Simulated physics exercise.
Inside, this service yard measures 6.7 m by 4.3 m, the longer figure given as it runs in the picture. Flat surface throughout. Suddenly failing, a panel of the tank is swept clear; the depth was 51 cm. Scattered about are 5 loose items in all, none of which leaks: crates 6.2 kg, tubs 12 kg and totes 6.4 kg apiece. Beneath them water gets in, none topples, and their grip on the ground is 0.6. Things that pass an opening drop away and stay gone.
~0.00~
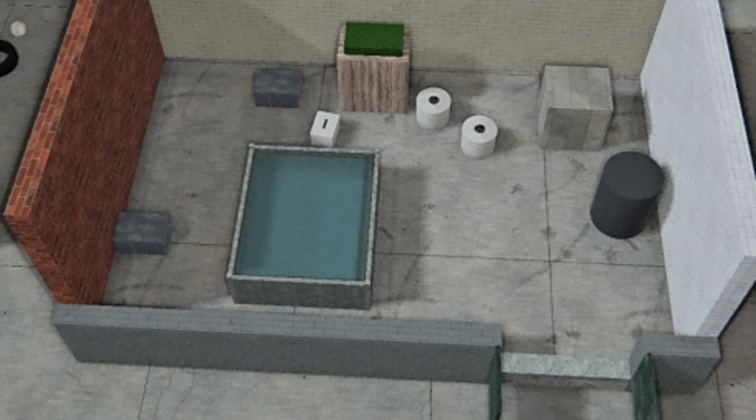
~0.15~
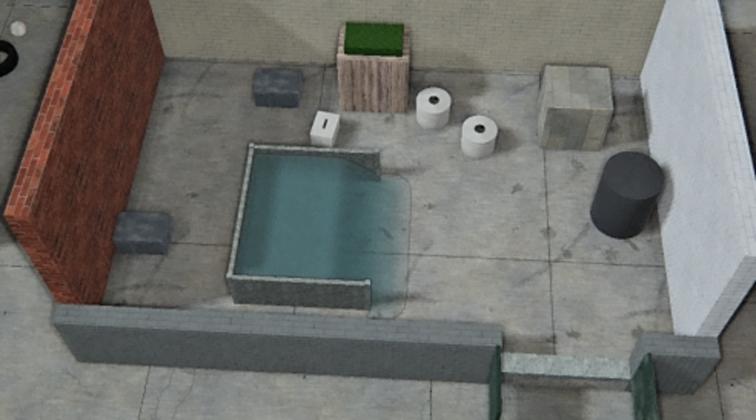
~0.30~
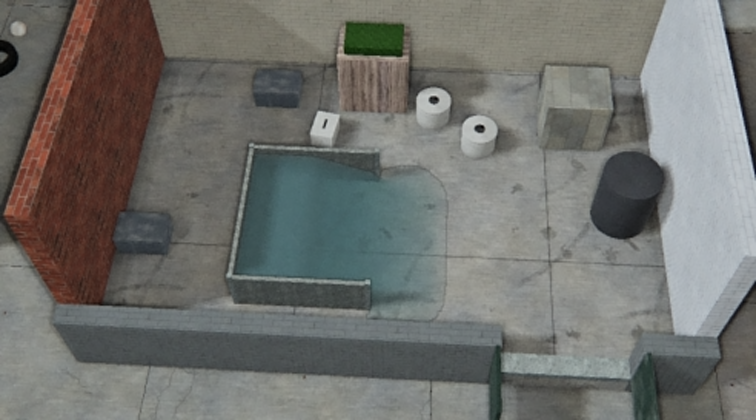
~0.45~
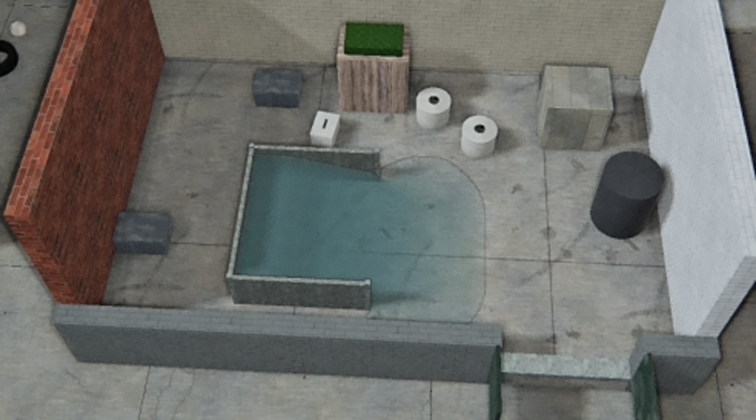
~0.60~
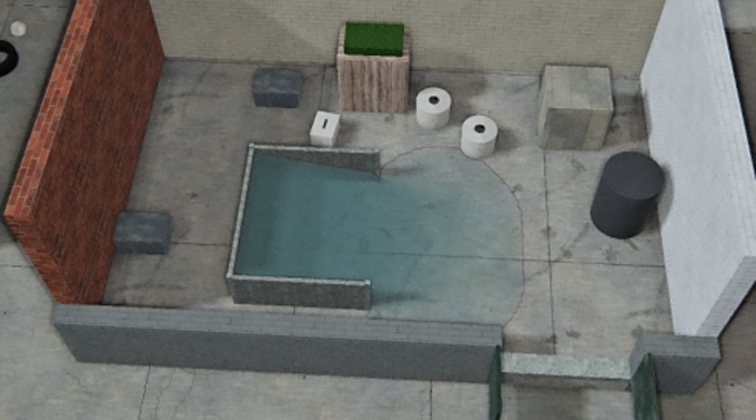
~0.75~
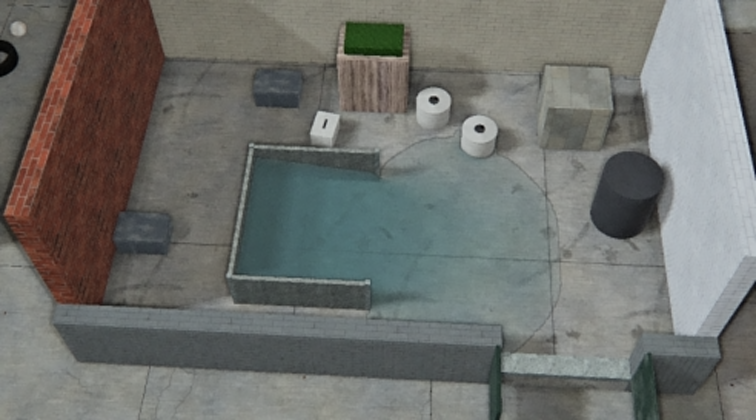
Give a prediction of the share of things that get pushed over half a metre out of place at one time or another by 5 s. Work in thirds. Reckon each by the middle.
Fewer than a third.
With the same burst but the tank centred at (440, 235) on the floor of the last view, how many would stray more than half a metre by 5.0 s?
Then 0 of them would.
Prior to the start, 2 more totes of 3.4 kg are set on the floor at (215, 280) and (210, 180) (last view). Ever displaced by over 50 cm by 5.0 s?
Listed in order, the answers are inside half a metre followed by inside half a metre.
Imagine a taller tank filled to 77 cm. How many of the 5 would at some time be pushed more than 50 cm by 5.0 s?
The count would be 2.
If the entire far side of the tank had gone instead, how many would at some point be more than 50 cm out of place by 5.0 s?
Result: 5.
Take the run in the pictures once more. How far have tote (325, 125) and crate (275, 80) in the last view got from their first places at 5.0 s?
Taking them in turn, I get 0 cm for the first and 0 cm for the second.
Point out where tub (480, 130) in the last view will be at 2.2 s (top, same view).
Near (499, 112).
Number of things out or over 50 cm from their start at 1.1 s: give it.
At that time I count 0.
After 1.1 s 0 of 5 are over 50 cm from their spots; 0 afloat.
After 2.2 s 0 of 5 are over 50 cm from their spots; 0 afloat.
After 3.5 s 0 of 5 are over 50 cm from their spots; 0 afloat.
After 5.0 s 0 of 5 are over 50 cm from their spots, and 0 have been at some point; 1 afloat.
